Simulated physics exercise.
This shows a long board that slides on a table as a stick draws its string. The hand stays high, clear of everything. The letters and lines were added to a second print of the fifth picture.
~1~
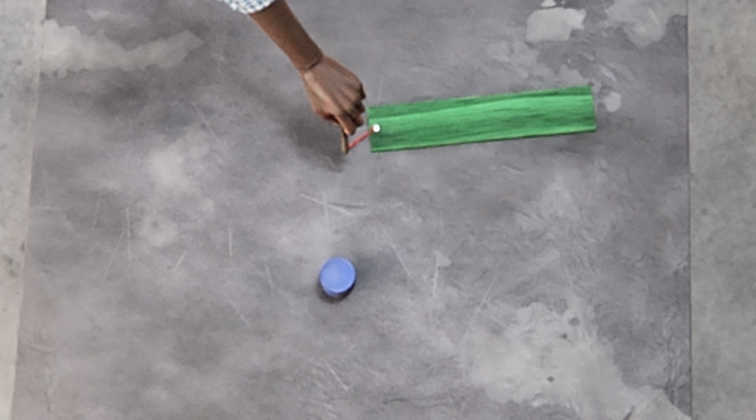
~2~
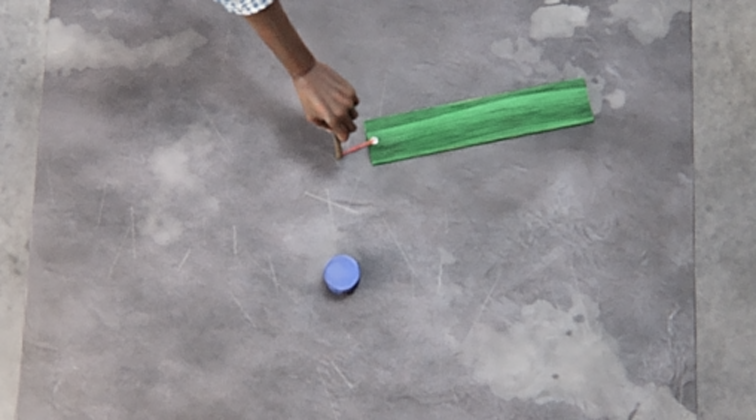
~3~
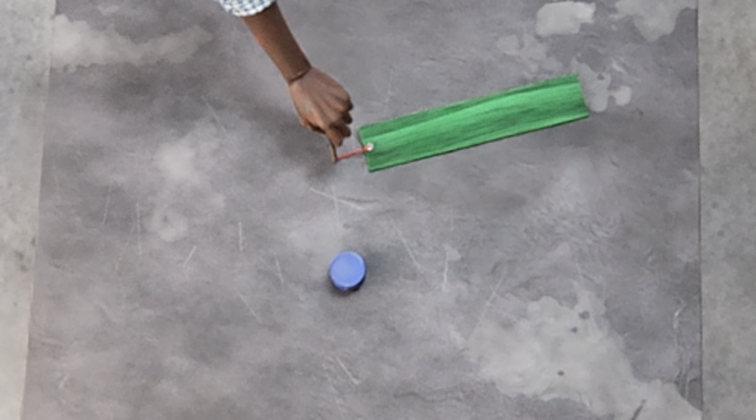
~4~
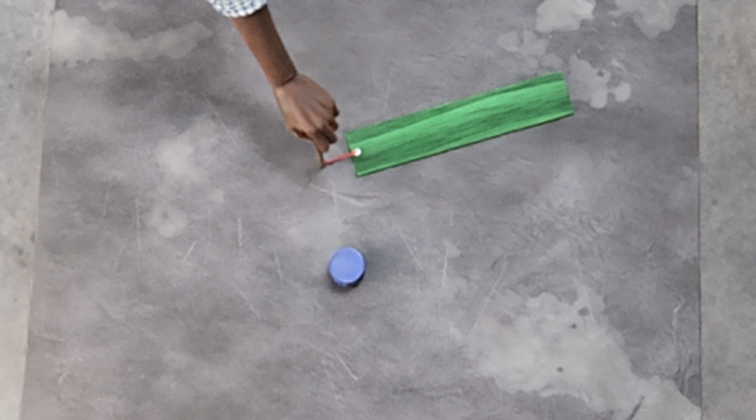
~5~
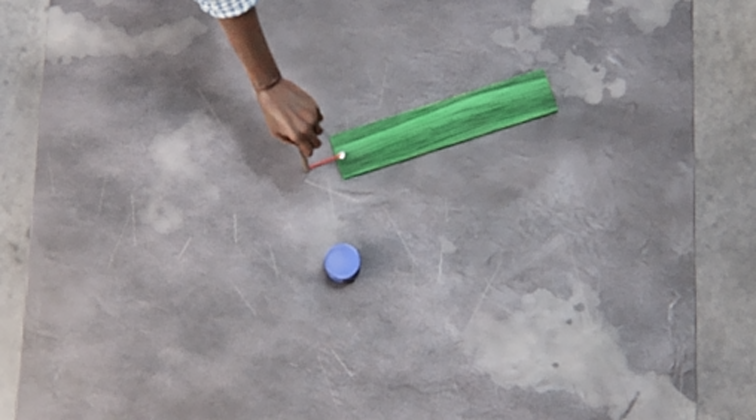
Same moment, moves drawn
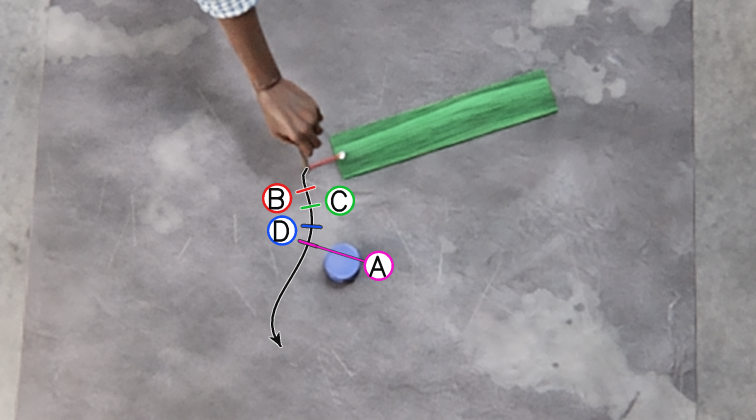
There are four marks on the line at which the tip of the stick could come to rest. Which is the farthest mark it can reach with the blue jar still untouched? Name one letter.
A is the last safe stop.
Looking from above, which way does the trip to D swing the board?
Anticlockwise.
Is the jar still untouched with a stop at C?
Yes.
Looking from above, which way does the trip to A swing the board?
Anticlockwise.
On the marked copy, A at (308, 244); B at (306, 189); C at (311, 206); D at (312, 226); the route from (307, 169) via (300, 262) to (281, 346).
Taking A. A third of the way, foot of the stick (307, 195), middle of the board (434, 129).
Two thirds of the way, foot of the stick (312, 222), middle of the board (429, 139).
When it is over, foot of the stick (308, 244), middle of the board (420, 151); nothing has been touched.
As for the rest, B is safe but short; C is safe but short; D is safe but short.
